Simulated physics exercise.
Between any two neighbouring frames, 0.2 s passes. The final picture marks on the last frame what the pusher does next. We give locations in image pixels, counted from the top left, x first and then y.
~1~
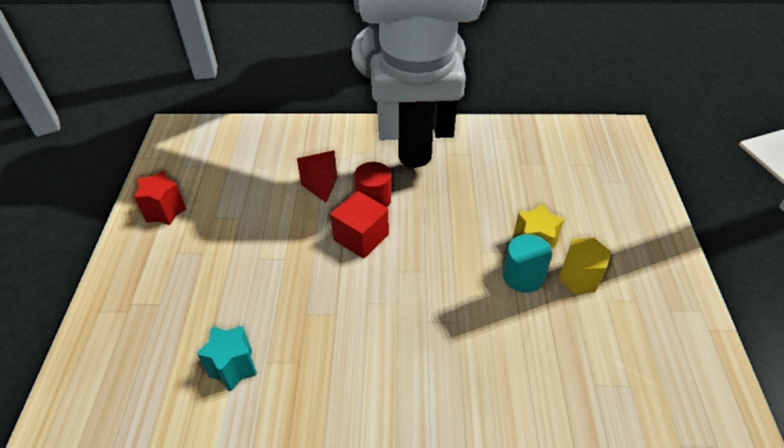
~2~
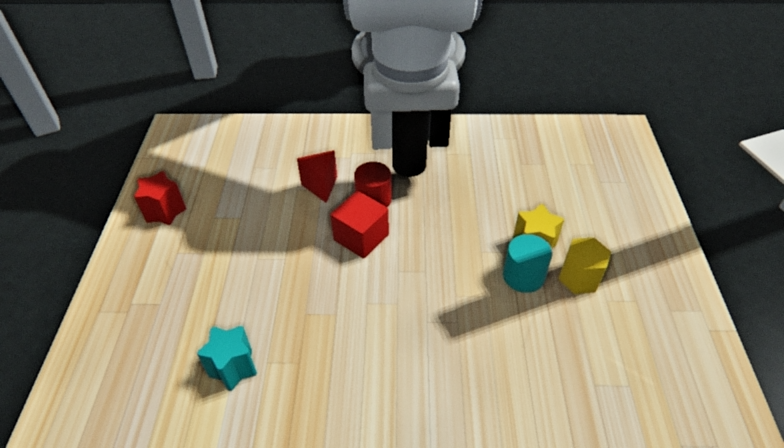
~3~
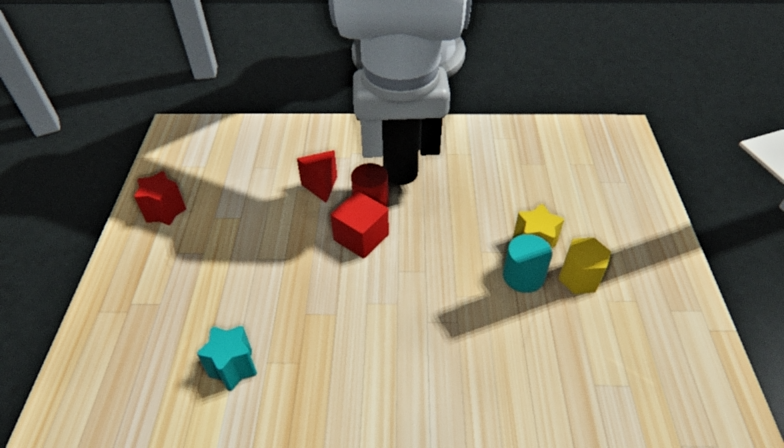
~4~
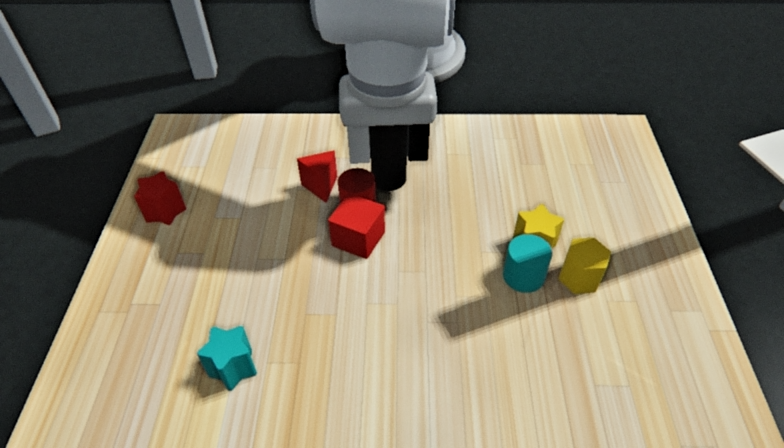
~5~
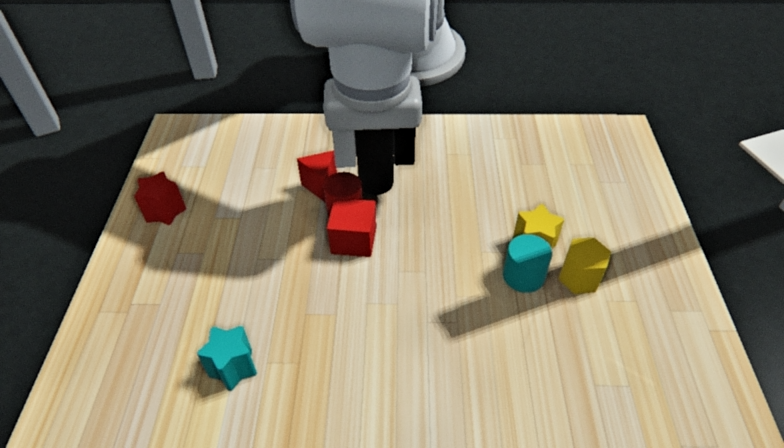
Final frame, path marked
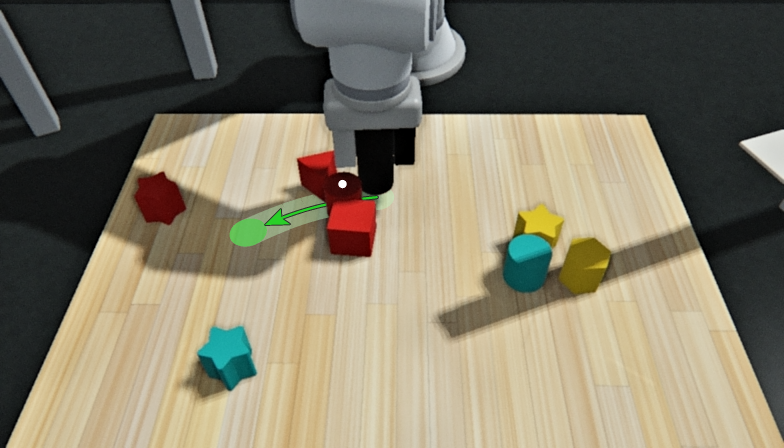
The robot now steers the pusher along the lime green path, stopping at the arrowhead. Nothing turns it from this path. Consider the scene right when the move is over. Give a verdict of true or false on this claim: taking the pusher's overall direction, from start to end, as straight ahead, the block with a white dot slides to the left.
True.
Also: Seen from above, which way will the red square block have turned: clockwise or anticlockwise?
From above, the turn goes anticlockwise.
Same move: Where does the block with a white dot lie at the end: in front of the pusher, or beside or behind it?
My prediction: No longer in front.
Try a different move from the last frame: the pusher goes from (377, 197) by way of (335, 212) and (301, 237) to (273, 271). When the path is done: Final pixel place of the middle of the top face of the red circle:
Located at (229, 235).
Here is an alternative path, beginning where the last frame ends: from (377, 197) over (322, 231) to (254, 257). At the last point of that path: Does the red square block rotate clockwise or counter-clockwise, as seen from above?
Top view: Counterclockwise.
Drawn move, from (377, 197) through (333, 203) and (290, 215) to (248, 232); the dot is on the red circle.
On the path given first. One third of the way, pusher at (330, 189); red triangular piece at (311, 161), turned 25° clockwise; red circle at (302, 198); red square block at (347, 216), turned 20° anticlockwise.
Two thirds of the way, pusher at (286, 201); red triangular piece at (301, 162), turned 60° clockwise; red circle at (270, 216); red square block at (347, 216), turned 20° anticlockwise.
At the end, pusher at (244, 218); red star still; red triangular piece at (301, 162), turned 60° clockwise; red circle at (250, 234); red square block at (347, 216), turned 20° anticlockwise.
